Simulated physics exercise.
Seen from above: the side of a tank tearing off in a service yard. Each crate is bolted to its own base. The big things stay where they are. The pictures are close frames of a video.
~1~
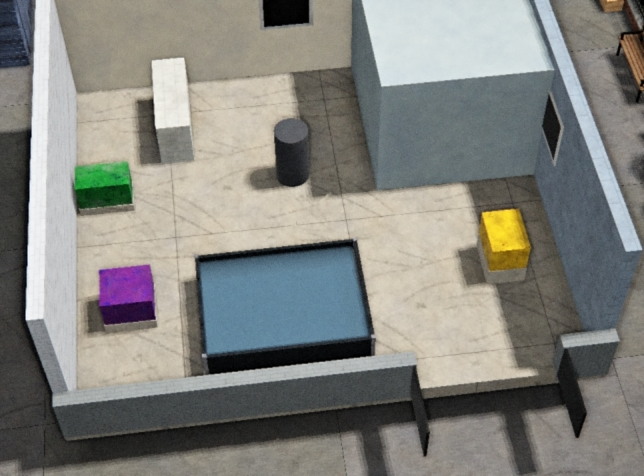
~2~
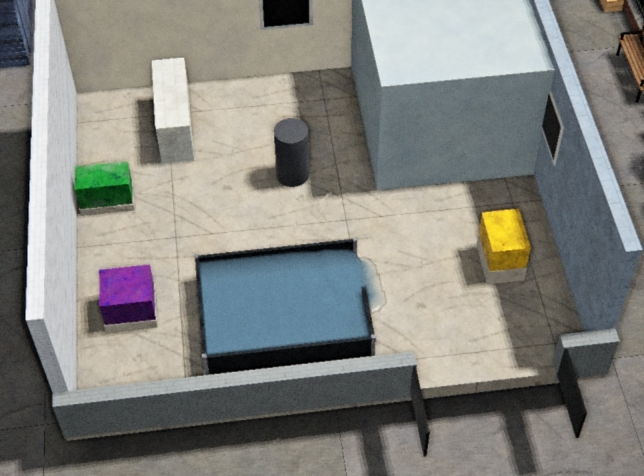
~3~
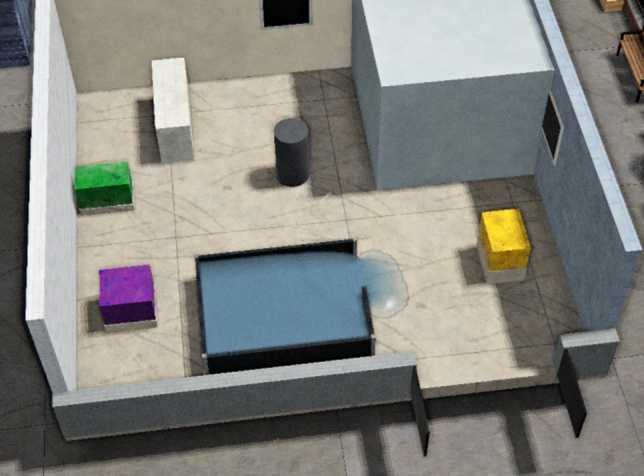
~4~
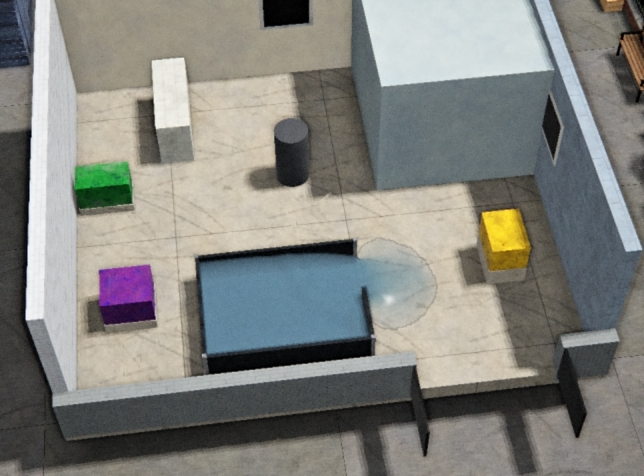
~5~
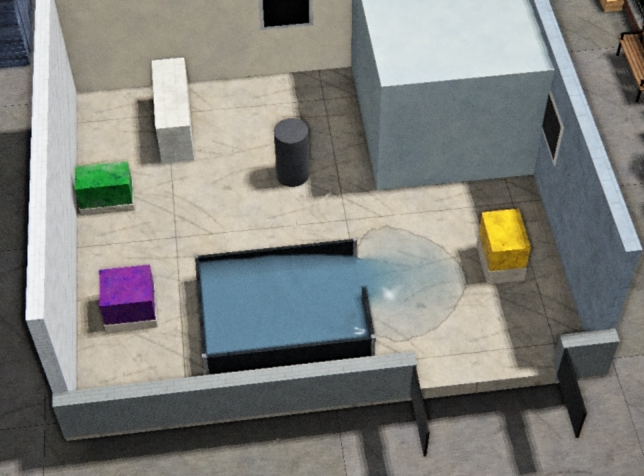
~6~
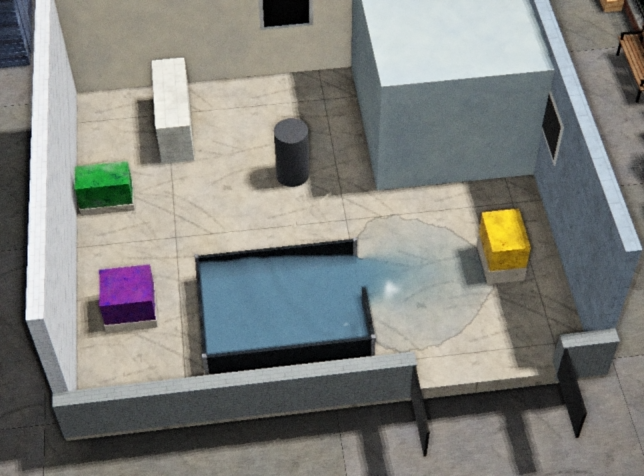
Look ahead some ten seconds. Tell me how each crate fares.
In the end: The purple crate escapes dry; the yellow crate escapes dry; the green crate escapes dry.
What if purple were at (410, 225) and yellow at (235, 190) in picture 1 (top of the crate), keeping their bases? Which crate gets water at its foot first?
The purple one.
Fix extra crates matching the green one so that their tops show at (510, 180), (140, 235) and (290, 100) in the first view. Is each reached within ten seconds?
In turn: Is soaked, escapes it, escapes it.
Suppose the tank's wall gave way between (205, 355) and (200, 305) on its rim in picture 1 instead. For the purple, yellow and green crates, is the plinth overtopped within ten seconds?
One by one: Purple is wetted, yellow is safe, green gets wet.
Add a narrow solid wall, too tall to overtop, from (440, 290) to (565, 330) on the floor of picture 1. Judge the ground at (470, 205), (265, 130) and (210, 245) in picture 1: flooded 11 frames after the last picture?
In turn: Flooded, clear, not flooded.
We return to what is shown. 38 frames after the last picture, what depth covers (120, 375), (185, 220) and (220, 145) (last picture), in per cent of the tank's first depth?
In that order: 0, 0 and 0 per cent.
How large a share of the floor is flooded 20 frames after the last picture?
Some 25 per cent.
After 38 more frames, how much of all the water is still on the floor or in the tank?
Some 86 per cent.
A moment on, water covers 20 % of the floor; the purple crate not reached, the yellow crate water round its plinth, the green crate not reached.
Next, water covers 25 % of the floor; the purple crate not reached, the yellow crate water round its plinth, the green crate not reached.
Then, water covers 25 % of the floor; the purple crate not reached, the yellow crate water round its plinth, the green crate not reached.
Later, water covers 35 % of the floor; the purple crate not reached, the yellow crate water round its plinth, the green crate not reached.
In the end, water covers 50 % of the floor; the purple crate stayed above the water, the yellow crate stayed above the water, the green crate stayed above the water.
